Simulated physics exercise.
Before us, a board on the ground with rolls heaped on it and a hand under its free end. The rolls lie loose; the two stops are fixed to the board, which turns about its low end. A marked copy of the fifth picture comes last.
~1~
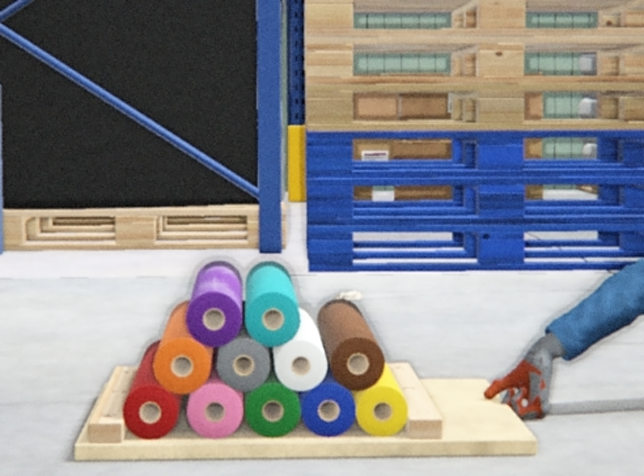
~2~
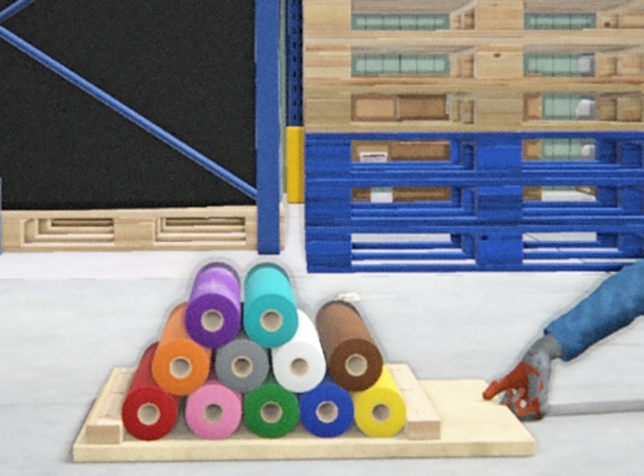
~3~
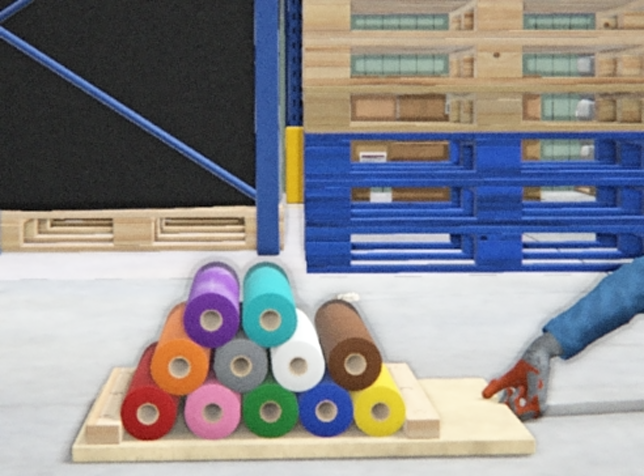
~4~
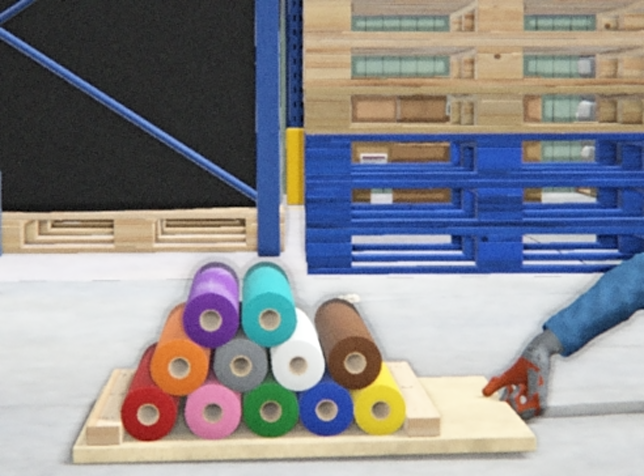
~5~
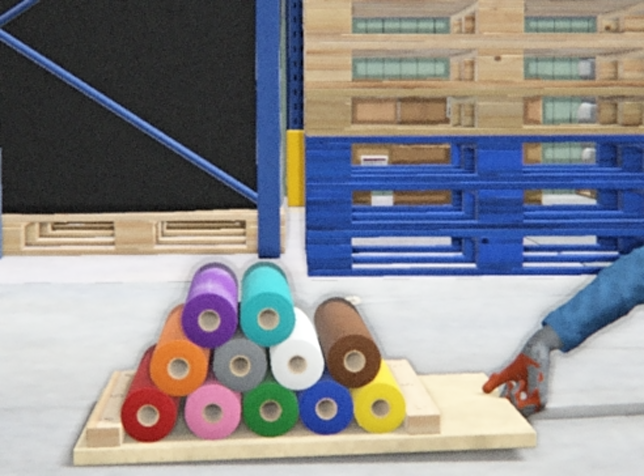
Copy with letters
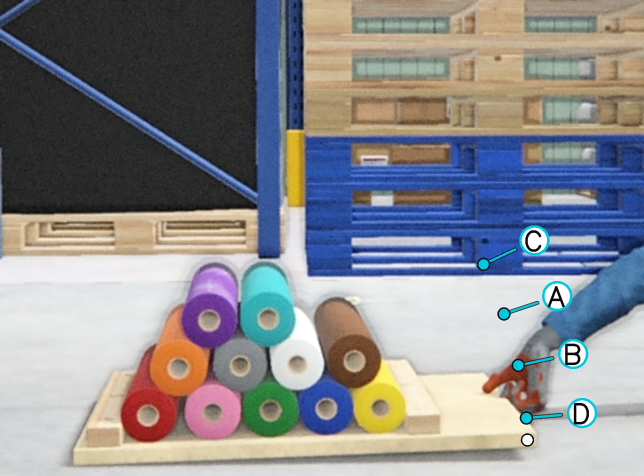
Coloured rolls stacked on a wooden board barely shifting, while a gloved hand stays at the board's right end in a warehouse.
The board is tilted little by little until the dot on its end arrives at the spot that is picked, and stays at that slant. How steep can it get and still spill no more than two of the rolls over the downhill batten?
The answer is mark C.
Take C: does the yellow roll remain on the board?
The yellow roll: Yes.
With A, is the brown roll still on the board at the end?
Yes, with A.
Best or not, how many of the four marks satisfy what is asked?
The number is four.
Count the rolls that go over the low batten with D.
At D the number is none.
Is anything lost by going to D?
No, at D.
On the marked copy, A at (504, 314); B at (518, 366); C at (484, 264); D at (526, 418); the white dot at (528, 440).
Following C. Soon after the start, board at 16°.
Later, board at 25°.
In the end, board at 25°, two over the low batten (orange, purple).
As for the rest, A none over the low batten; B none over the low batten; D none over the low batten.
